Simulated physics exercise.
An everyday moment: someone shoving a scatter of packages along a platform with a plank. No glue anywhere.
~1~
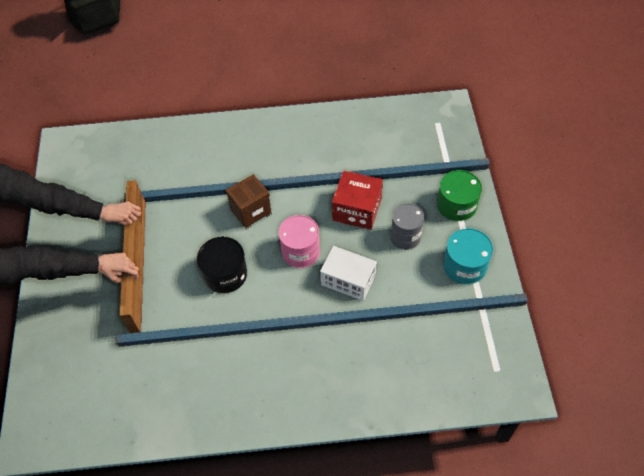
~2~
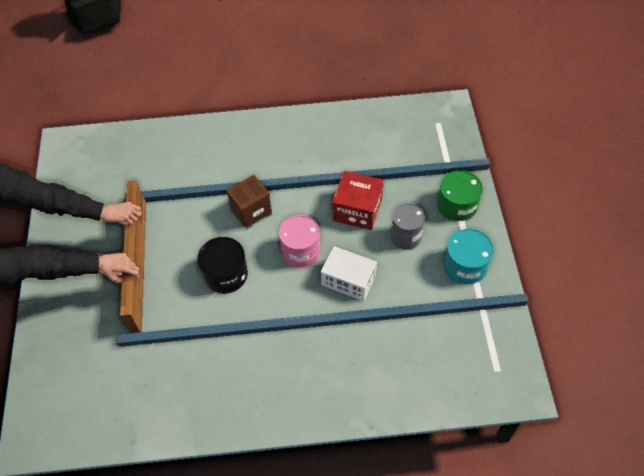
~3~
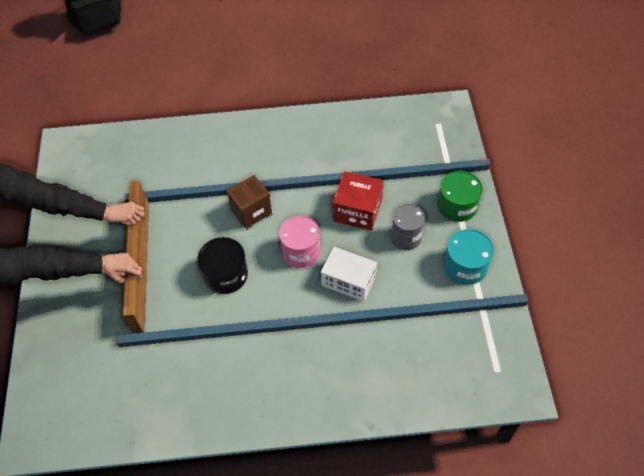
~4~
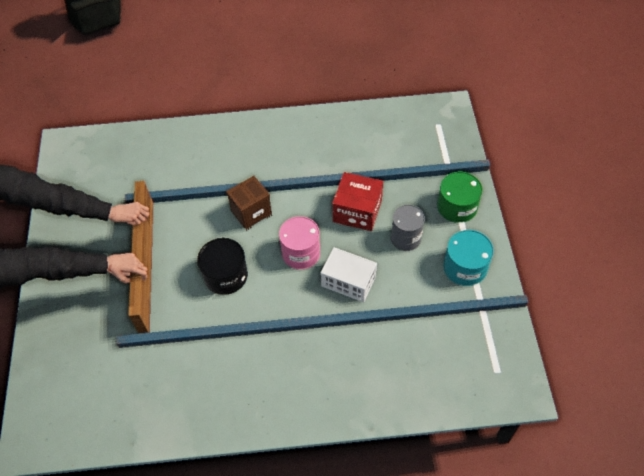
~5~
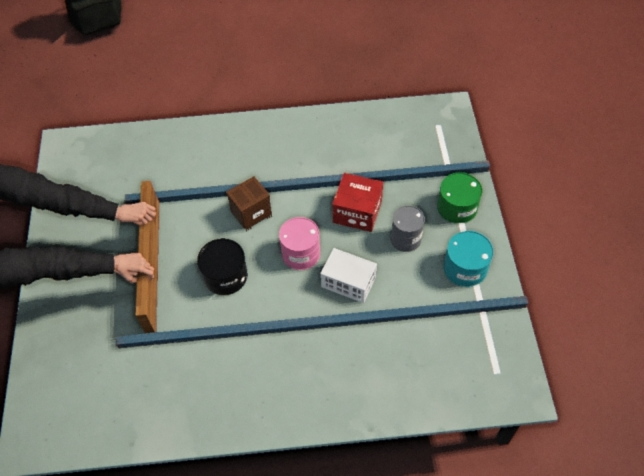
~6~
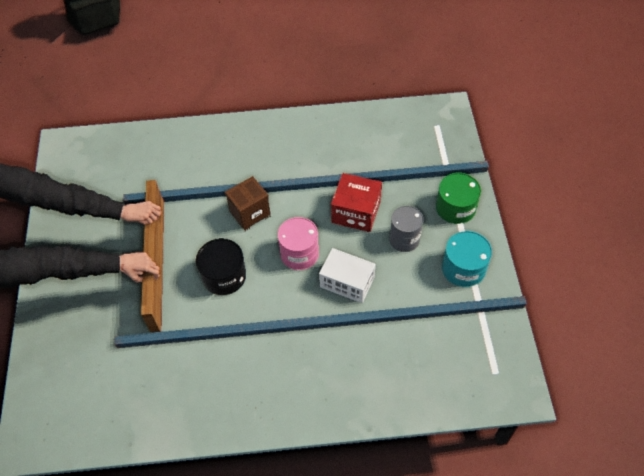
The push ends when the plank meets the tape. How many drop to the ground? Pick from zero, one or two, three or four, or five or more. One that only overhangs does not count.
As it turns out, the number that fall off is five or more.
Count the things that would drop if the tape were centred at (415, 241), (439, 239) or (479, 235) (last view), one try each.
In that order 1, 3 and 6.
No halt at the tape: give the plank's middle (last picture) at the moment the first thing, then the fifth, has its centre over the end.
About (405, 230), then (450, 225).
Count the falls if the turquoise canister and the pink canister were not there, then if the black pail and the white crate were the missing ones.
First 3, then 3.
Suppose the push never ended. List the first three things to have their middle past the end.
They are the green canister, the turquoise canister, the grey canister.
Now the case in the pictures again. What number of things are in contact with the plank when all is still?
2 of them.
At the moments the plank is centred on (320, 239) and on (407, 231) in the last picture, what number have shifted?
First 5, then 8.
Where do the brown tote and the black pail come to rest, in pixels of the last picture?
About (472, 186), and the other about (491, 242).
Soon after, none off yet; green canister at rest near (458, 198); turquoise canister at rest near (467, 259); grey canister at rest near (406, 229).
After that, none off yet; green canister at rest near (458, 198); turquoise canister at rest near (467, 259); grey canister displaced about its own width near (439, 229).
In the end, the number that fall off is five or more; gone, pink canister, white crate, red box, grey canister, turquoise canister and green canister.
